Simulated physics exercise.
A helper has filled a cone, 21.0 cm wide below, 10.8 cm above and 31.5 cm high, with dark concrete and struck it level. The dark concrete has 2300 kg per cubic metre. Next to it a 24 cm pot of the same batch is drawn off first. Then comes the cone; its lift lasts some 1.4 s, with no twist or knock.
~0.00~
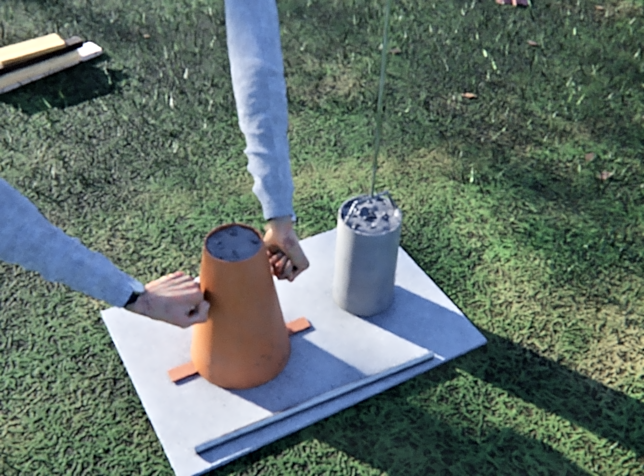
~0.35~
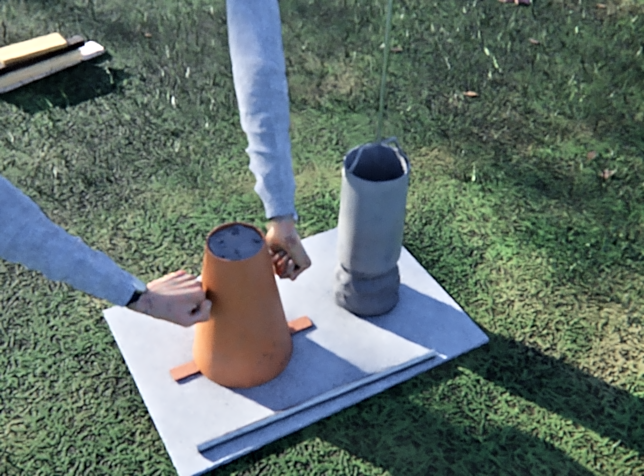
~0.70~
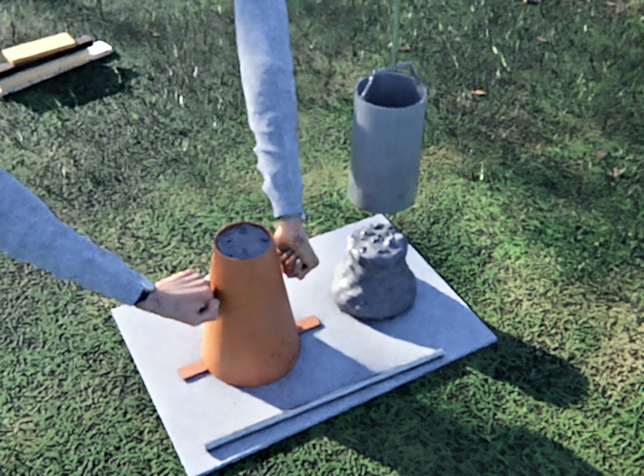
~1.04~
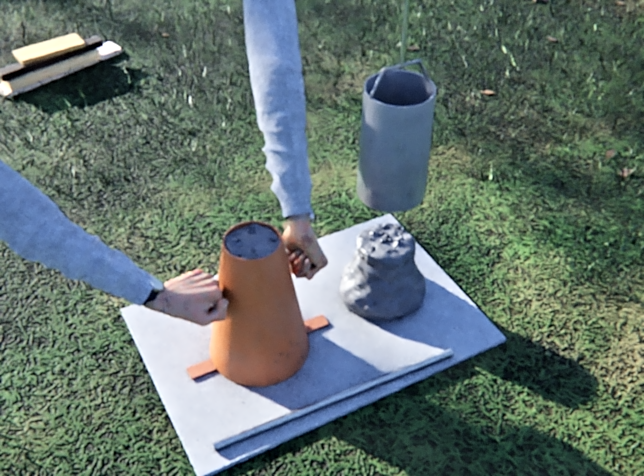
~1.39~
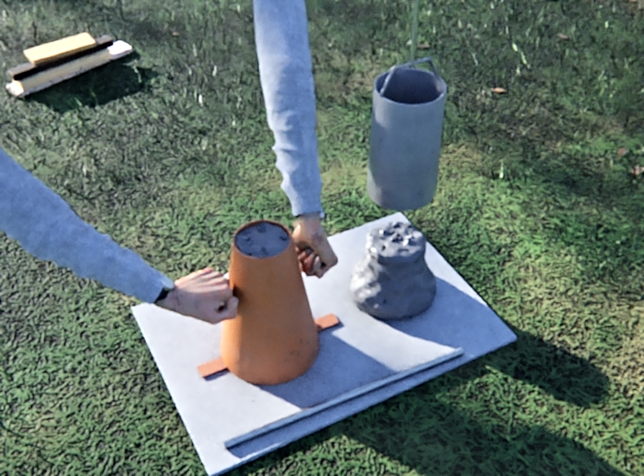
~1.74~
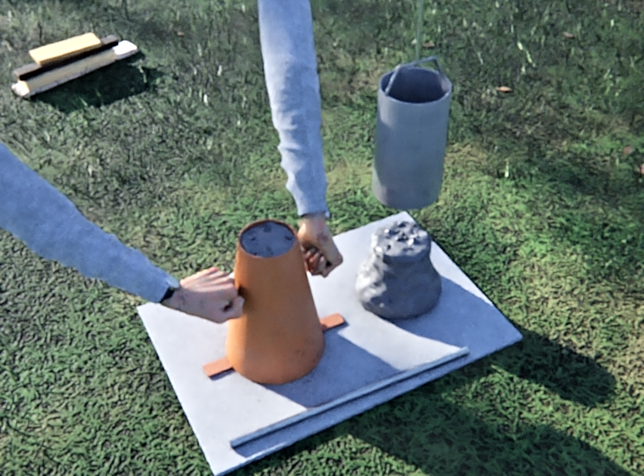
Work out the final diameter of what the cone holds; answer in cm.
Some 26 cm.
After 2.1 s, the cone is up 7.8 cm; the dark concrete has come down 4.8 cm to 27 cm and is 23 cm wide.
After 2.4 s, the cone is up 18 cm; the dark concrete has come down 7.9 cm to 24 cm and is 26 cm wide.
After 2.8 s, the cone is up 32 cm; the dark concrete has come down 7.9 cm to 24 cm and is 26 cm wide.
After 3.2 s, the cone is clear; the dark concrete has come down 7.9 cm to 24 cm and is 26 cm wide.
After 3.9 s, at rest, the cone is clear; the dark concrete has come down 8.0 cm to 24 cm and is 26 cm wide.
